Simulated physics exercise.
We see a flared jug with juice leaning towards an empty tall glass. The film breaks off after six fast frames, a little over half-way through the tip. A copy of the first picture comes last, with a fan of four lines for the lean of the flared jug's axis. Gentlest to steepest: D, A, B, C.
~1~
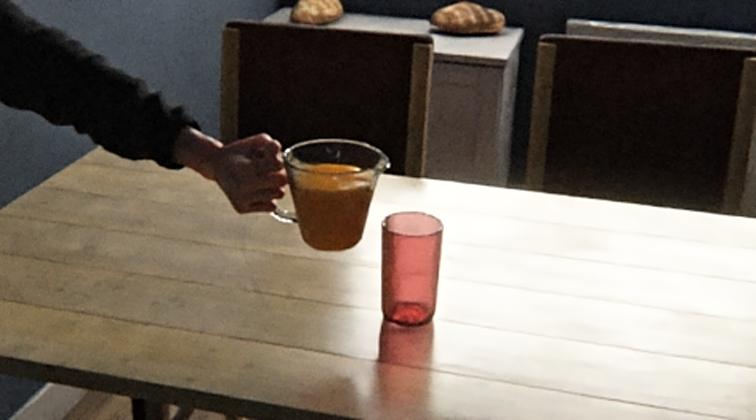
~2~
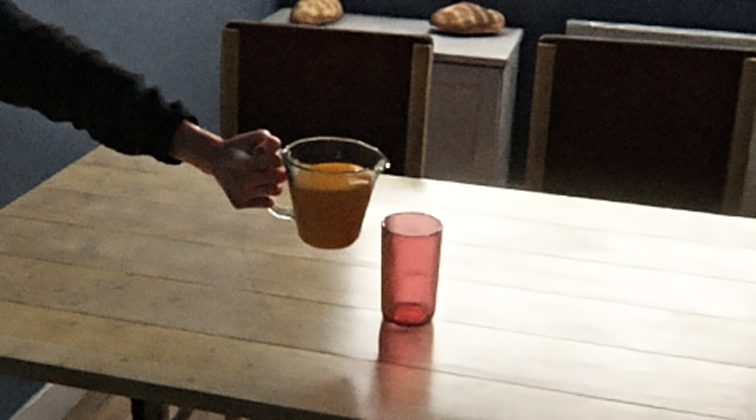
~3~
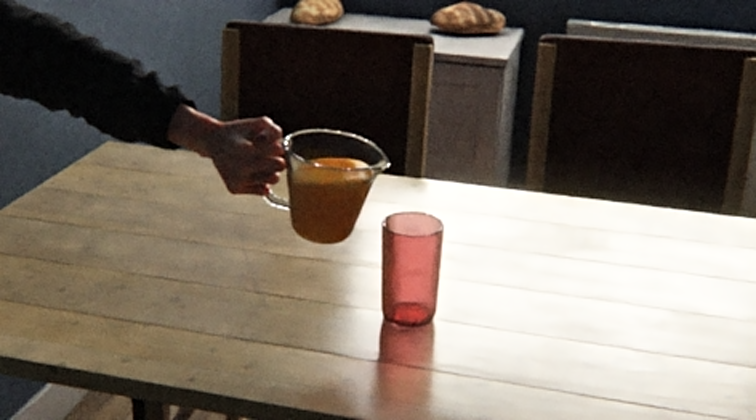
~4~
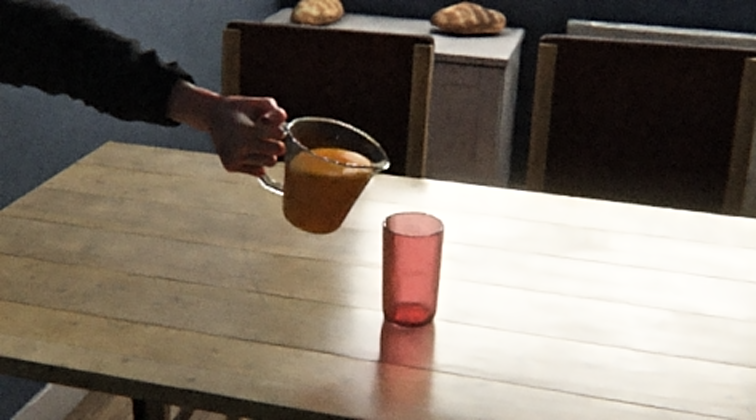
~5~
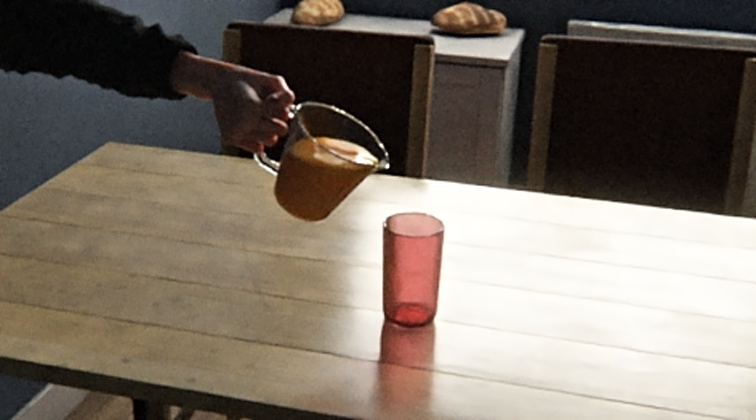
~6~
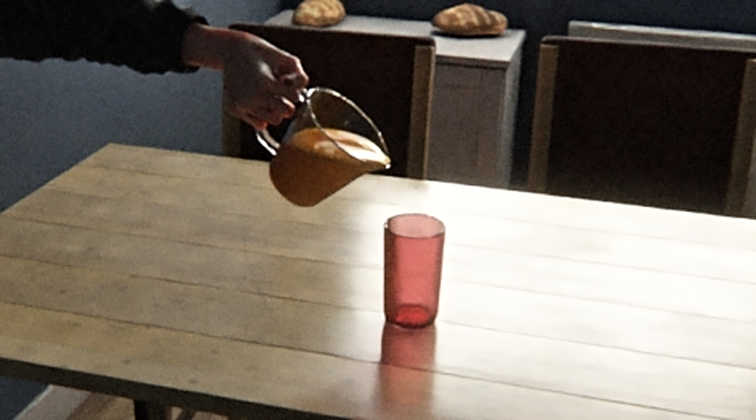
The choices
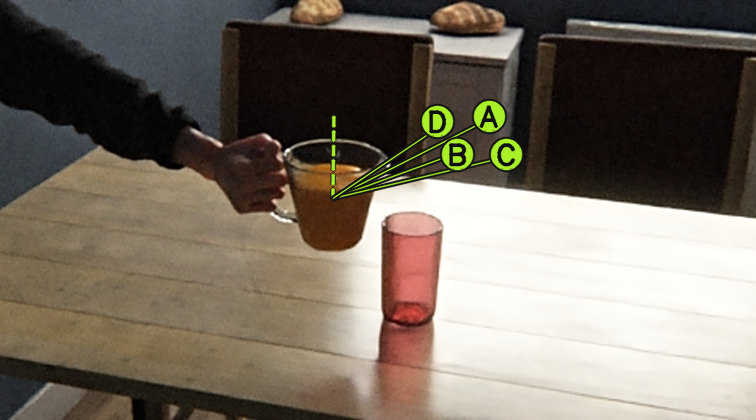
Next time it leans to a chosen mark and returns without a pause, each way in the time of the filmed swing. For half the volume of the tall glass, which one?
It is A.
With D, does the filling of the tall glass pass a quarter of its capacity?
Yes.
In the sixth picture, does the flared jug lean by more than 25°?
Yes.
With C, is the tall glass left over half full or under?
Over half.
In lime, A at (475, 126); B at (440, 159); C at (490, 160); D at (426, 135).
If A is chosen, the tall glass ends with about 49 % of what it can hold.
If B is chosen, the tall glass ends with about 64 % of what it can hold.
If C is chosen, the tall glass ends with about 73 % of what it can hold; 7 % of the juice is spilt.
If D is chosen, the tall glass ends with about 35 % of what it can hold.
